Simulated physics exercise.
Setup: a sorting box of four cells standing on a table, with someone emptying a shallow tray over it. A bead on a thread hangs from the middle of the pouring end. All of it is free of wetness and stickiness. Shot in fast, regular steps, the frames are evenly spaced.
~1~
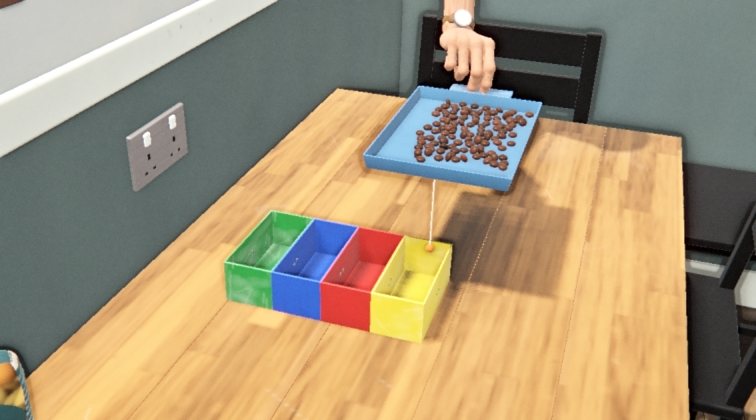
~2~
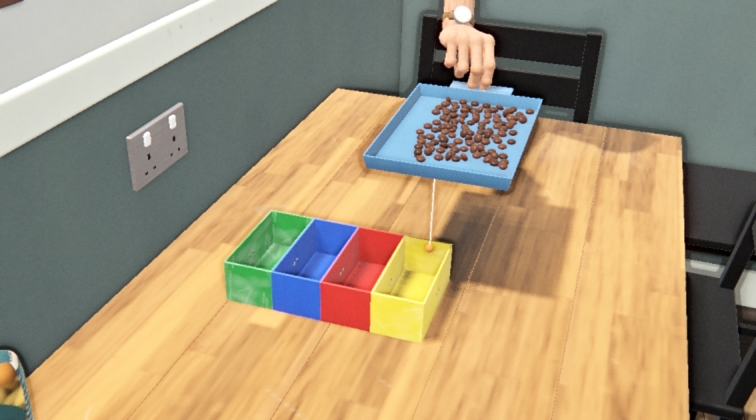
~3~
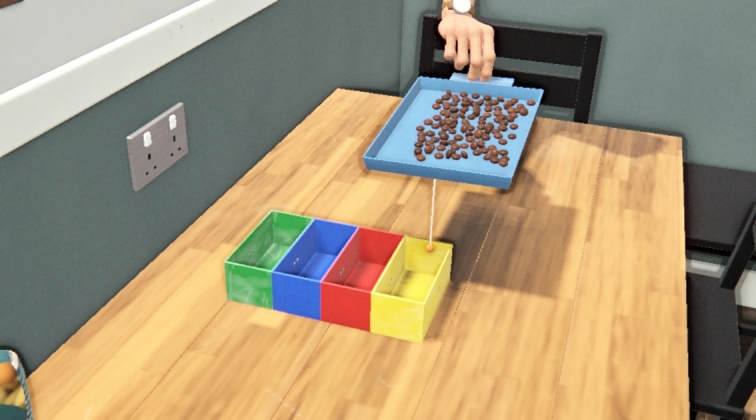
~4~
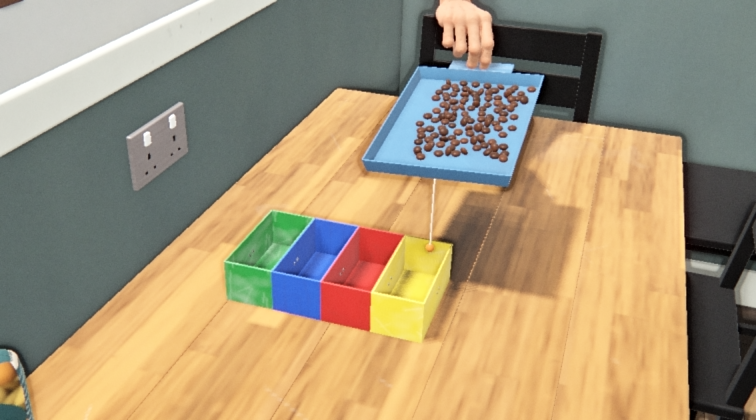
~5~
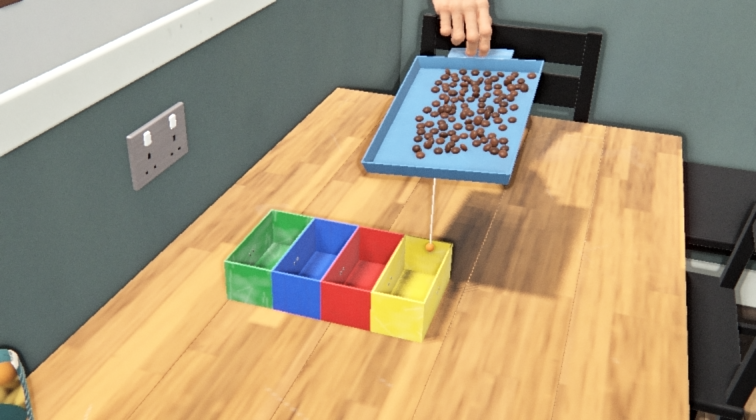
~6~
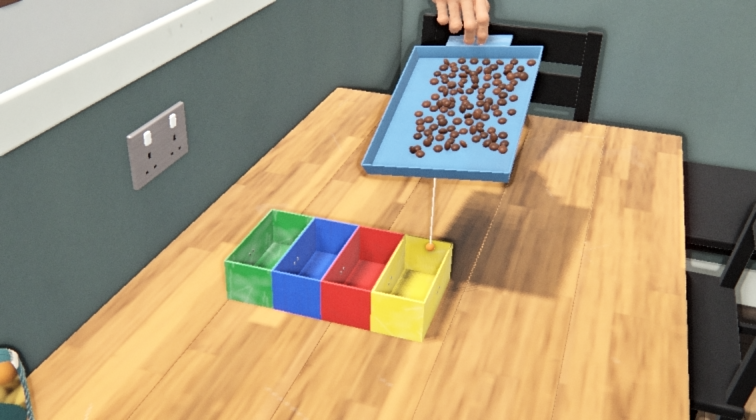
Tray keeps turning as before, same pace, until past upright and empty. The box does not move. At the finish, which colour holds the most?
Red holds the most.
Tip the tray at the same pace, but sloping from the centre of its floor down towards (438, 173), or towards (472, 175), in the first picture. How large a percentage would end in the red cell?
So it's 20 percent with the first slope and 0 percent with the other.
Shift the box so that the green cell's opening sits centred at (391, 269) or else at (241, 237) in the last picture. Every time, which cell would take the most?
The first placement favours the green cell, while the second favours that yellow cell.
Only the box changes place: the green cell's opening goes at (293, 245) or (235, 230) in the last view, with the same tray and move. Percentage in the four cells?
First 100 %, then 90 %.
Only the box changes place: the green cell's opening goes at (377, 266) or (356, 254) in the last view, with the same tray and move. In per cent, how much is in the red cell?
Near 0 % and 0 %.
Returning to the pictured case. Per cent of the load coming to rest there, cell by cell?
Green cell: Roughly 0; blue cell: Roughly 10; red cell: Roughly 70; yellow cell: Roughly 20.
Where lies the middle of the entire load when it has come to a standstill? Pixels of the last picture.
Centre at rest, last view: Approx. (365, 294).
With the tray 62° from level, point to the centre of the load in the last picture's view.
Load centre: Approx. (395, 161).
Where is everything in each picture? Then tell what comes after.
The first picture shows corners of the pouring end near (367, 154) and (509, 177), level; middle of the load near (466, 132), flat chocolate drops; bead on its thread near (430, 248); green cell near (248, 282); blue cell near (296, 292); red cell near (346, 303); yellow cell near (397, 314).
The second picture shows corners of the pouring end near (367, 154) and (508, 177), level; middle of the load near (466, 130).
The third picture shows corners of the pouring end near (367, 156) and (508, 175), tipped barely, lowest at the left corner; middle of the load near (467, 126).
The fourth picture shows corners of the pouring end near (366, 158) and (508, 174), tipped a little, lowest at the left corner; middle of the load near (467, 118).
The fifth picture shows corners of the pouring end near (365, 160) and (507, 172), tipped a little, lowest at the left corner; middle of the load near (466, 110).
The sixth picture shows corners of the pouring end near (365, 163) and (506, 170), tipped clearly, lowest at the left corner; middle of the load near (465, 103); green cell near (249, 281); blue cell near (297, 291); red cell near (346, 302); yellow cell near (397, 313).
Shortly afterwards, tray tipped steeply; all but a few on the tray; a little falling or outside the box.
Next, tray tipped past a quarter turn; near a quarter on the tray; near half in the red cell; a little in the yellow cell; a little in the blue cell; a little falling or outside the box.
Some moments later, tray tipped past a quarter turn; the bulk in the red cell; near a quarter in the yellow cell; a little in the blue cell; only a few falling or outside the box.
In the end, tray tipped past a quarter turn; the bulk in the red cell; near a quarter in the yellow cell; a little in the blue cell; none at all in the green cell; only a few outside the box.
